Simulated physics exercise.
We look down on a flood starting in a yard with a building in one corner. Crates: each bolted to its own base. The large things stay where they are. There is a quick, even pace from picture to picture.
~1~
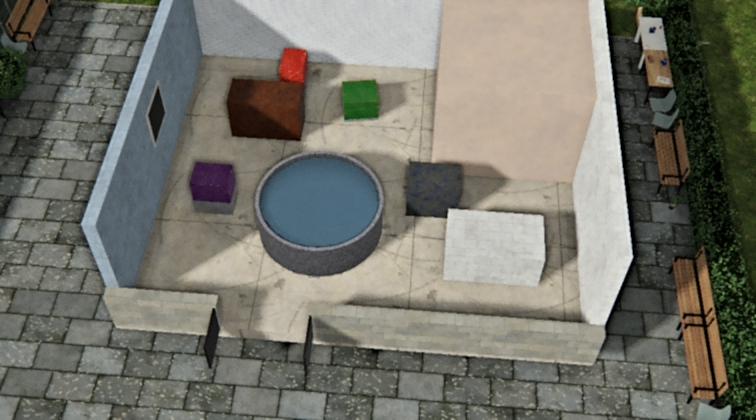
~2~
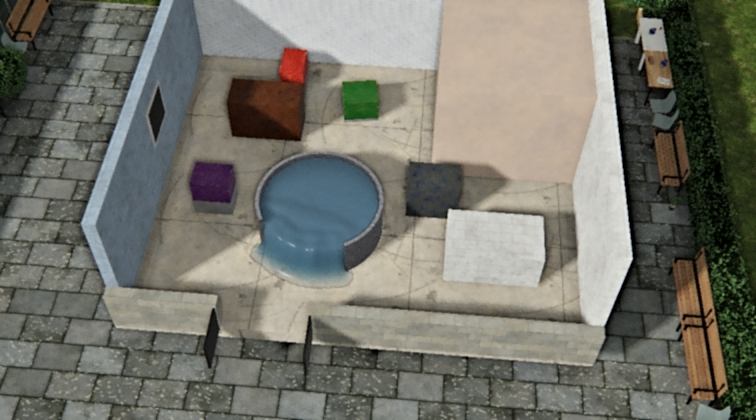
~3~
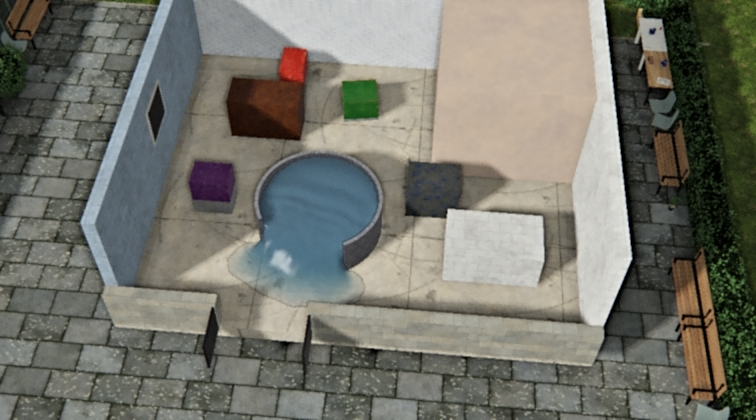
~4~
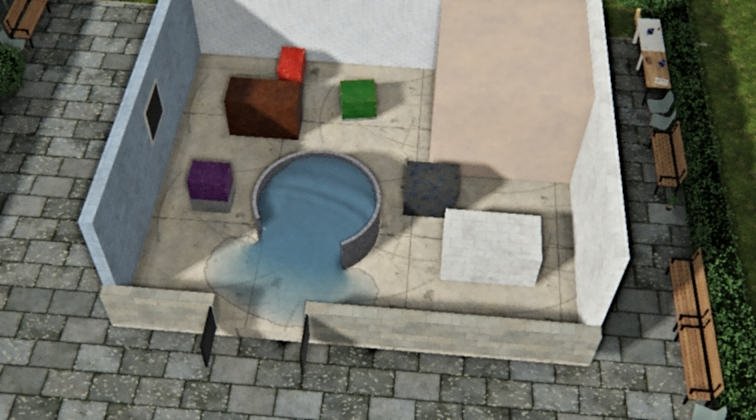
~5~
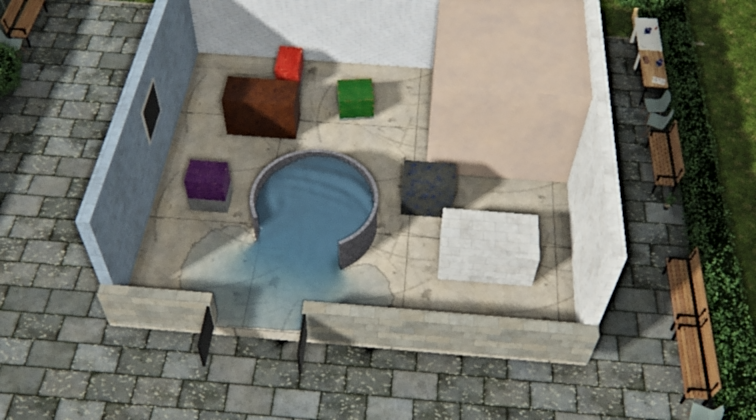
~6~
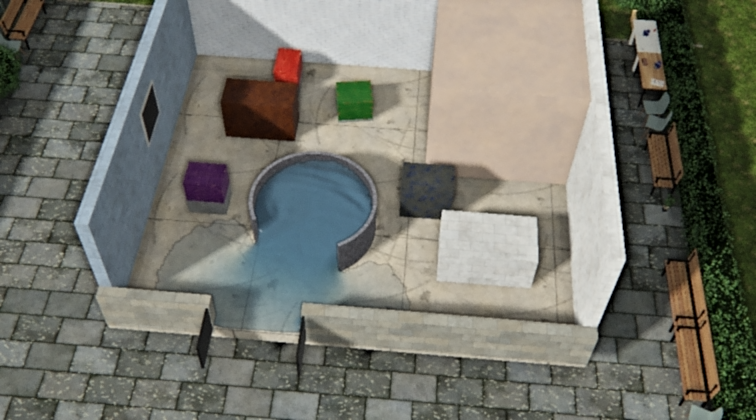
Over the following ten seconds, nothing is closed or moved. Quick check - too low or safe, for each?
Purple crate safe; red crate safe; green crate safe.
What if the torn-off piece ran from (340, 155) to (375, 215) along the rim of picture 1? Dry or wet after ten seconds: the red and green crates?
Result - red crate gets flooded, green crate gets flooded.
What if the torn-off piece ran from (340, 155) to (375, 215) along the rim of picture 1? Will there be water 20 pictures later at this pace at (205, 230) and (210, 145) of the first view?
Waterless, waterless.
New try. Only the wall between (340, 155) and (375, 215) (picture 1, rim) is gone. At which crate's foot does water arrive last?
Answer: The one in purple.
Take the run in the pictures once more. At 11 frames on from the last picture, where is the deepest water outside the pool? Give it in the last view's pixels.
Around (122, 309).
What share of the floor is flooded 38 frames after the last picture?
My guess is around 70 in a hundred.
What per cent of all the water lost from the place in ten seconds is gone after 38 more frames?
Around 90 percent.
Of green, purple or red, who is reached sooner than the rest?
That would be the purple-painted one.
A moment on, water covers 20 % of the floor; the purple crate water round its plinth, the red crate not reached, the green crate not reached.
Next, water covers 30 % of the floor; the purple crate water round its plinth, the red crate not reached, the green crate not reached.
Then, water covers 50 % of the floor; the purple crate water round its plinth, the red crate not reached, the green crate not reached.
Later, water covers 70 % of the floor; the purple crate water round its plinth, the red crate water round its plinth, the green crate not reached.
In the end, water covers 85 % of the floor; the purple crate stayed above the water, the red crate stayed above the water, the green crate stayed above the water.
